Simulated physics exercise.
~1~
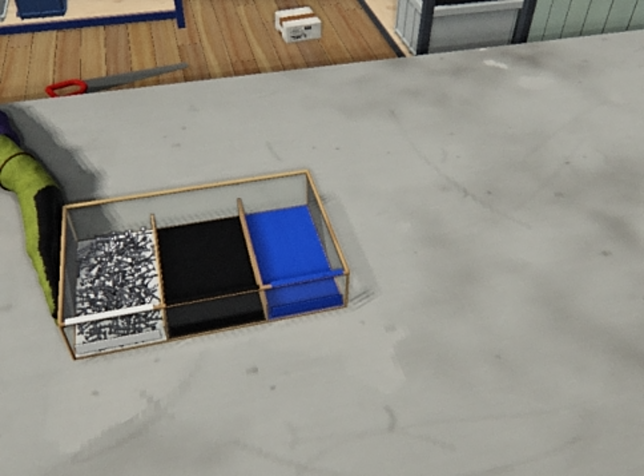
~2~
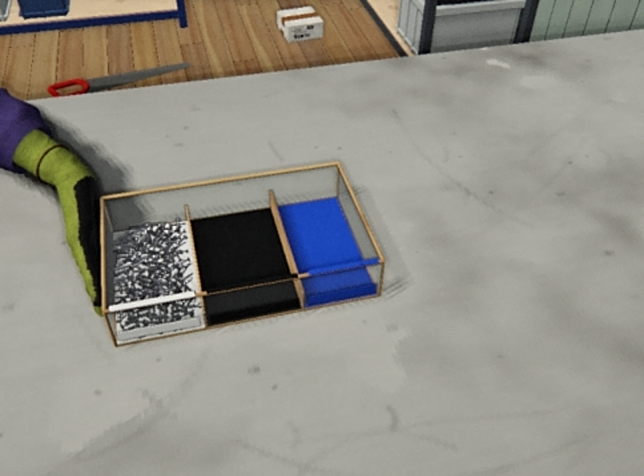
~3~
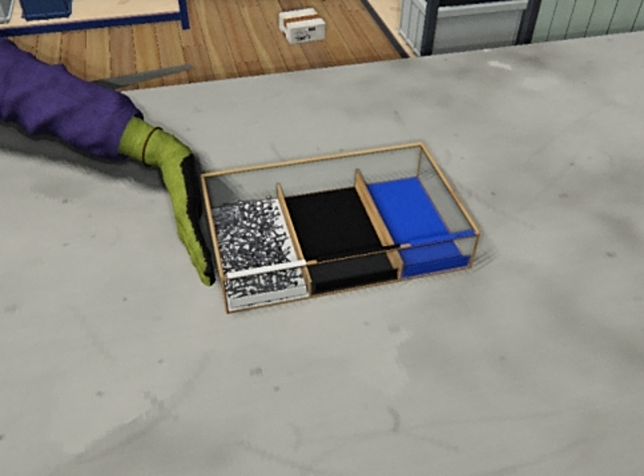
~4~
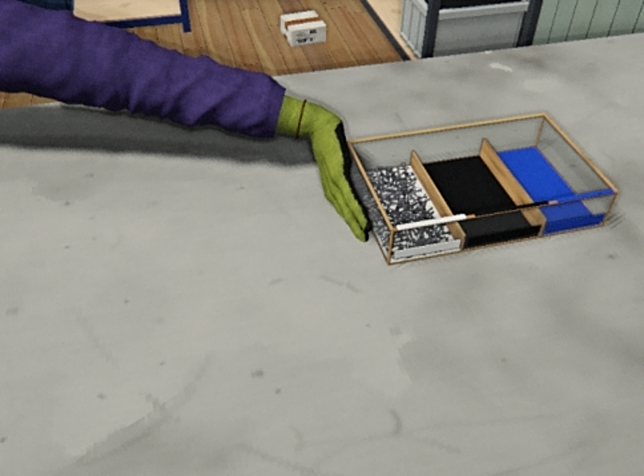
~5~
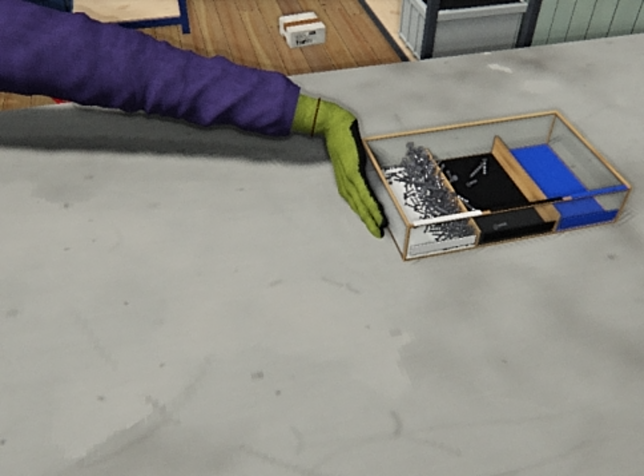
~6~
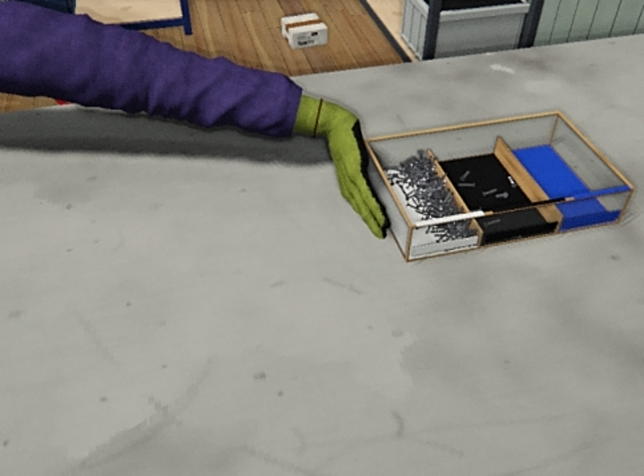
A grey, stained worktop is seen from above at an angle, with a wooden floor, a small white box and cabinets beyond it. On it at left sits a clear, wood-edged drawer tray with three compartments, white holding a heap of small steel screws, then empty black and blue ones. A green-gloved hand in a purple sleeve pushes the tray to the right, and the screws stay in place. As the tray comes to a stop, they surge against the first divider and a few spill over. It rests at right, most screws still in the white compartment, a few in the black.
